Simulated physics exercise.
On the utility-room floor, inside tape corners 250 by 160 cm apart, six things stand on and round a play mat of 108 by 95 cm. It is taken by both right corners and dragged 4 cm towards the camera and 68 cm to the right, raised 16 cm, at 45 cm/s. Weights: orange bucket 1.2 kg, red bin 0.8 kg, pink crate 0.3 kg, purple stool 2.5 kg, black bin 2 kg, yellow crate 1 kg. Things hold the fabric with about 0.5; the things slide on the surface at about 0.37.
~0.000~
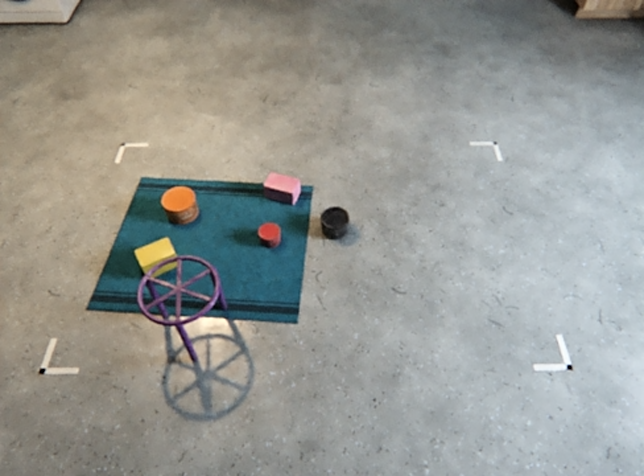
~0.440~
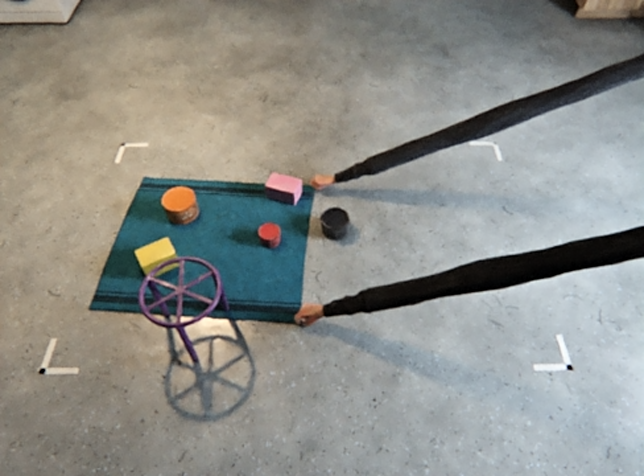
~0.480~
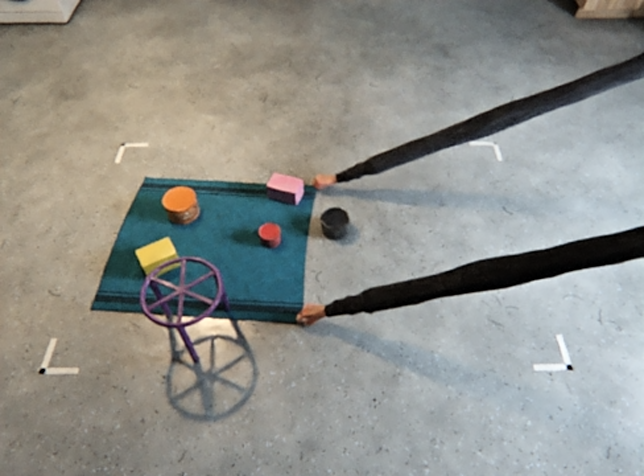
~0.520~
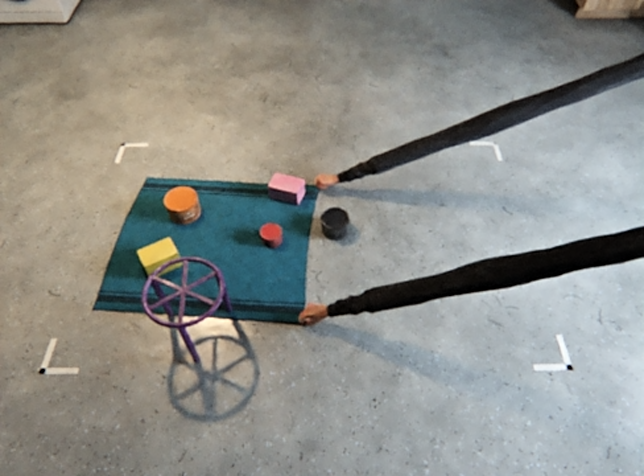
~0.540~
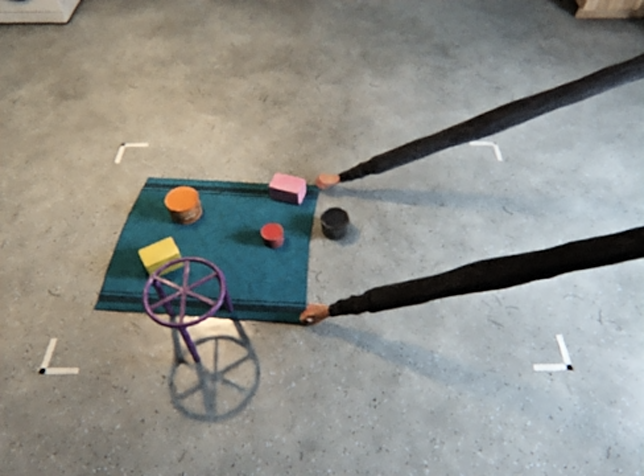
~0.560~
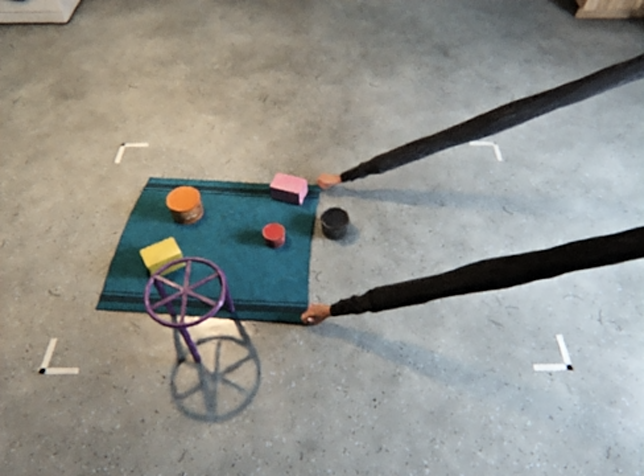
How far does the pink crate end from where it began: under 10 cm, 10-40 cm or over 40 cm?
Result: Pink crate reaches the top band.
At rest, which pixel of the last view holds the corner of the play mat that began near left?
Near (228, 314).
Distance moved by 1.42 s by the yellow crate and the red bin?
Yellow crate 40 cm, red bin 45 cm.
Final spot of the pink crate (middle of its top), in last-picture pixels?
At about (392, 191).
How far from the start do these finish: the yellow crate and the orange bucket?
Yellow crate 70 cm, orange bucket 70 cm.
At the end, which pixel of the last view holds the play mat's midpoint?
Around (341, 247).
At 1.0 s, middle of the play mat at (251, 243); pink crate 23 cm off its start, orange bucket 23 cm off its start, red bin 23 cm off its start.
At 1.4 s, middle of the play mat at (285, 245); pink crate 40 cm off its start, red bin 44 cm off its start, orange bucket 43 cm off its start.
At 1.8 s, middle of the play mat at (321, 246); pink crate lifted 5 cm, red bin 64 cm off its start at (385, 236), orange bucket 63 cm off its start at (288, 202).
At 2.3 s, middle of the play mat at (341, 246); pink crate 65 cm off its start, orange bucket 74 cm off its start, yellow crate 73 cm off its start.
At 2.9 s, middle of the play mat at (341, 247); pink crate 65 cm off its start at (392, 191), orange bucket 74 cm off its start at (307, 203), yellow crate 73 cm off its start at (294, 257), red bin on its side, 64 cm off its start at (386, 239).
